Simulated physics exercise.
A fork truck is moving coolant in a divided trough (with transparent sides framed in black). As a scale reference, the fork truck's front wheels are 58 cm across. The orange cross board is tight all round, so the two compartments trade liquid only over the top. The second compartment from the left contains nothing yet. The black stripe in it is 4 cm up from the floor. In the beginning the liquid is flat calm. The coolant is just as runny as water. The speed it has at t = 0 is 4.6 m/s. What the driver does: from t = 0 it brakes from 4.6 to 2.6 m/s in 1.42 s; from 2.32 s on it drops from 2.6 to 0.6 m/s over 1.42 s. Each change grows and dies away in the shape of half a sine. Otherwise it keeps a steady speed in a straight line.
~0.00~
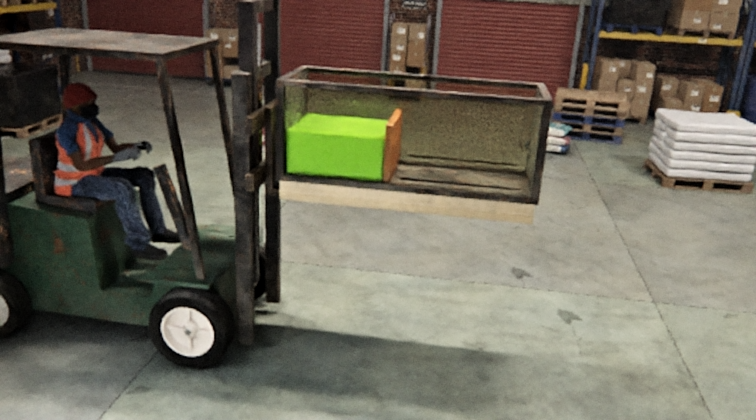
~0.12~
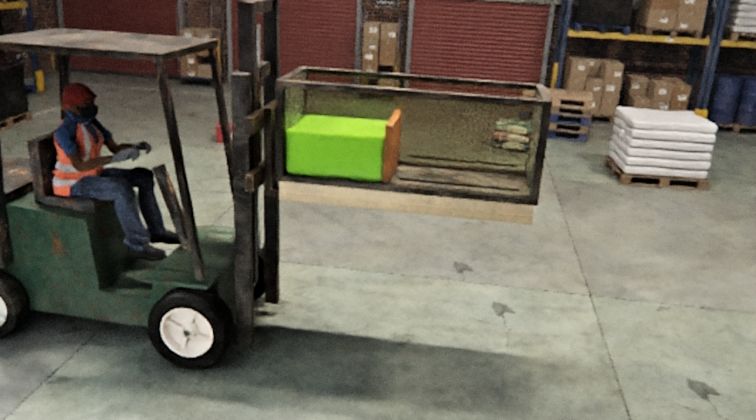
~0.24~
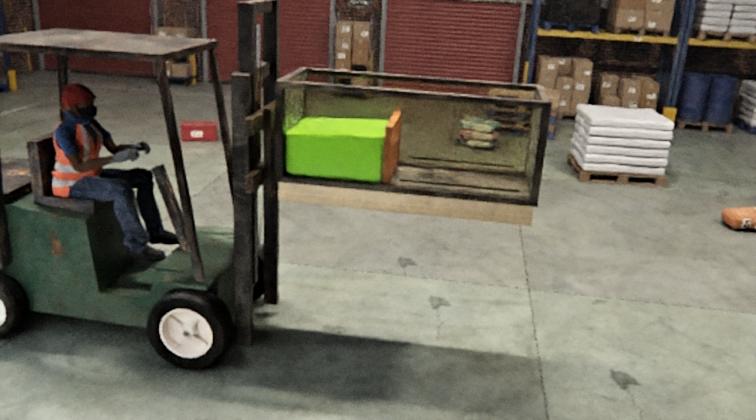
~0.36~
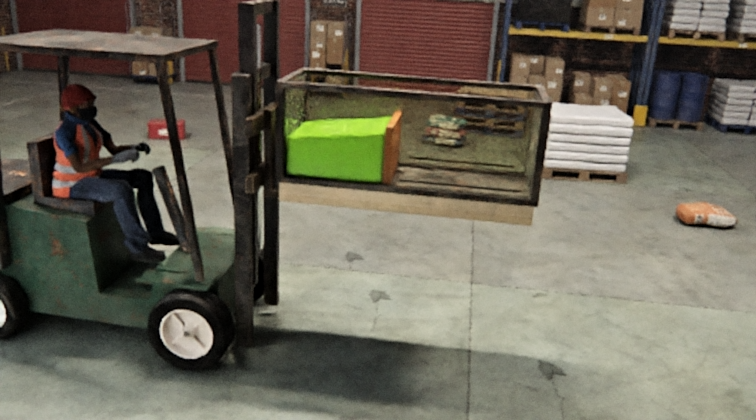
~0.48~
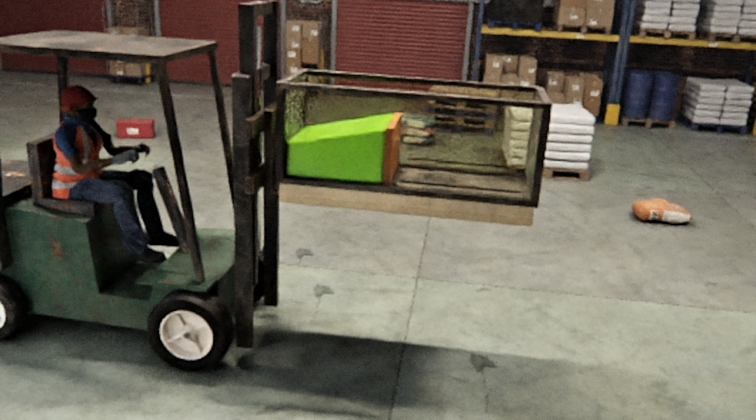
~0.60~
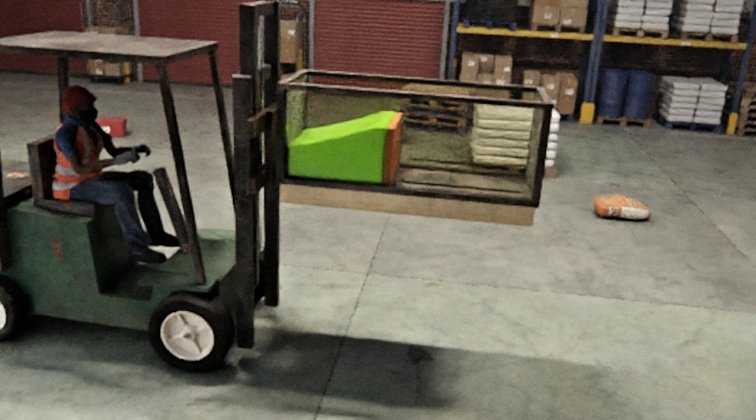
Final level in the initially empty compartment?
Below the mark.
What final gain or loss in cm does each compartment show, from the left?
1 cm down, 1 cm up.
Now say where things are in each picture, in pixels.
The first frame shows levels, left to right, (337, 130), dry; board top at (389, 126); the front is on the right, levels are read along the near wall; a wheel hub at (185, 335).
The second frame shows levels, left to right, (337, 131), dry.
The third frame shows levels, left to right, (336, 132), dry.
The fourth frame shows levels, left to right, (337, 132), dry.
The fifth frame shows levels, left to right, (337, 133), dry.
The sixth frame shows levels, left to right, (338, 134), dry; a wheel hub at (185, 339).
After 1.60 s the compartments hold 30, 0 cm, left to right.
After 2.80 s the compartments hold 30, 0 cm, left to right.
After 4.30 s the compartments hold 29, 1 cm, left to right.
After 6.72 s the compartments hold 29, 1 cm, left to right.
